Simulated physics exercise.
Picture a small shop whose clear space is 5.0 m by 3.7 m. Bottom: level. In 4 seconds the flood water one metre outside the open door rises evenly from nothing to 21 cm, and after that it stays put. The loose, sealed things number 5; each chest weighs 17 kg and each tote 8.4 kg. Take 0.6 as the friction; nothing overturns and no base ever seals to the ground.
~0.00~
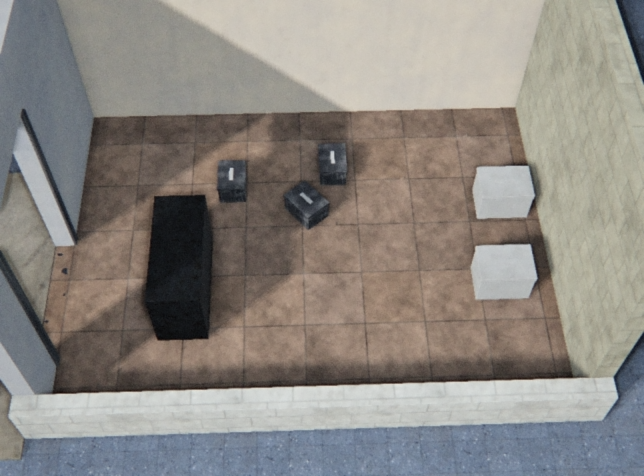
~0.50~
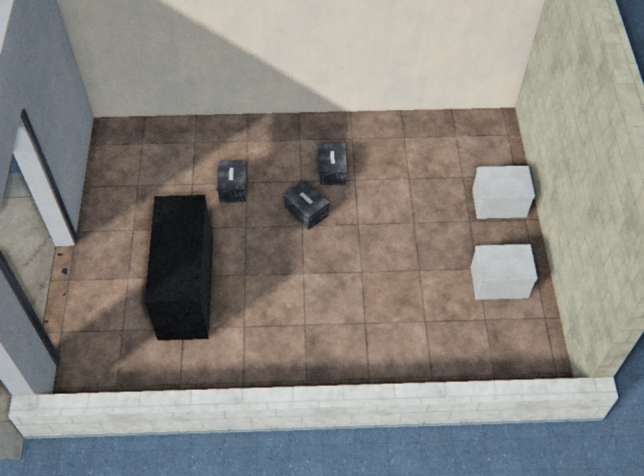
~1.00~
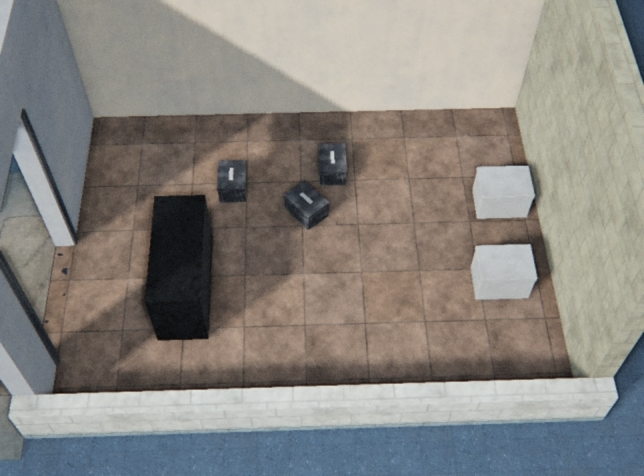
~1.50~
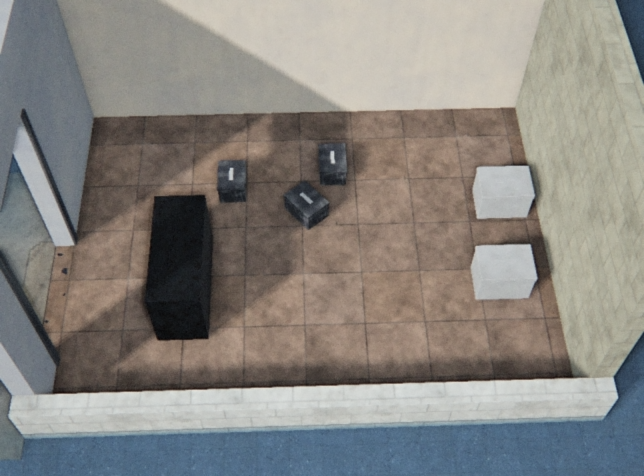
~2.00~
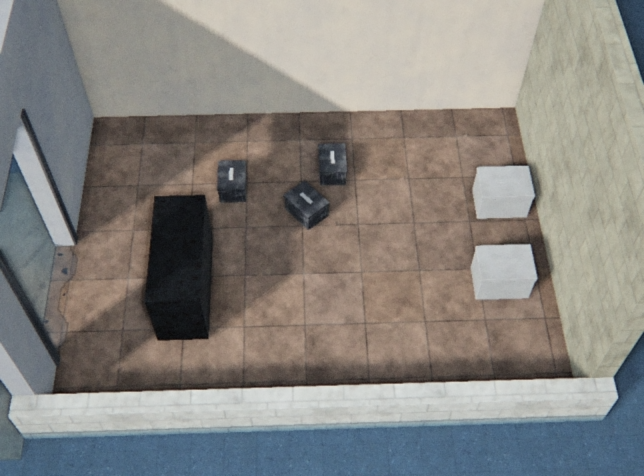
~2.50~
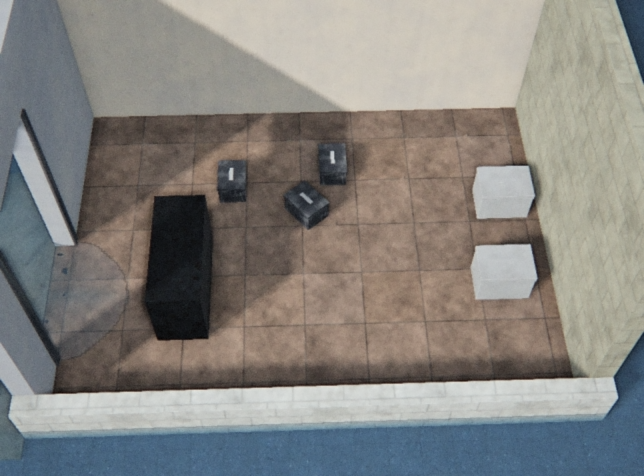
We see a small tiled room holding a long black block, three dark boxes and two white chests, all staying still, as water outside covers the ground beyond the left doorway and then spreads slightly onto the floor inside.
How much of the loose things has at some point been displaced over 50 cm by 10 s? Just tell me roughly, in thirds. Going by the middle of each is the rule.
Low share.
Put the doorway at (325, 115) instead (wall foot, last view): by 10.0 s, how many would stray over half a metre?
In that case the number is 3.
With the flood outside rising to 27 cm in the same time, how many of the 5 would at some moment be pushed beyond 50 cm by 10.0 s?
1.
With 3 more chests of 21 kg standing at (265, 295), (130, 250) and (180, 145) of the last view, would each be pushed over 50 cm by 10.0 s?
One: Within it. Two: Beyond it. Three: Beyond it.
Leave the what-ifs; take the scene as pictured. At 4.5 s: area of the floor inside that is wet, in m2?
4.5 m2.
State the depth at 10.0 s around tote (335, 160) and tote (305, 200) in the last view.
5 and 4 cm.
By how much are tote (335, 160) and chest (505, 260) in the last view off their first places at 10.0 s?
Shifts: 20 cm / 0 cm.
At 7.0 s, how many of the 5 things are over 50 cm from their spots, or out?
That would be 0.
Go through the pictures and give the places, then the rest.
A chest at (506, 181), on the bottom; a chest at (506, 262), on the bottom; 0.0 m2 under water; 0 of 5 have shifted, in the first picture.
A chest at (506, 181), on the bottom; a chest at (506, 262), on the bottom; water covers 0.0 m2; 0 of 5 have shifted, in the second picture.
A chest at (506, 181), on the bottom; a chest at (506, 262) rests on the ground; water covers 0.0 m2; 0 of 5 have shifted, in the third picture.
A chest at (506, 181) rests on the ground; a chest at (506, 262), on the bottom; water covers 0.0 m2; 0 of 5 have shifted, in the fourth picture.
A chest at (506, 181), on the bottom; a chest at (506, 262), on the bottom; water covers 0.0 m2; 0 of 5 have shifted, in the fifth picture.
A chest at (506, 181) rests on the ground; a chest at (506, 262) rests on the ground; water covers 0.6 m2; 0 of 5 have shifted, in the sixth picture.
After 3.5 s 0 of 5 are over 50 cm from their spots; 0 afloat.
After 4.5 s 0 of 5 are over 50 cm from their spots; 0 afloat.
After 7.0 s 0 of 5 are over 50 cm from their spots; 0 afloat.
After 10.0 s 0 of 5 are over 50 cm from their spots, and 0 have been at some point; 0 afloat.
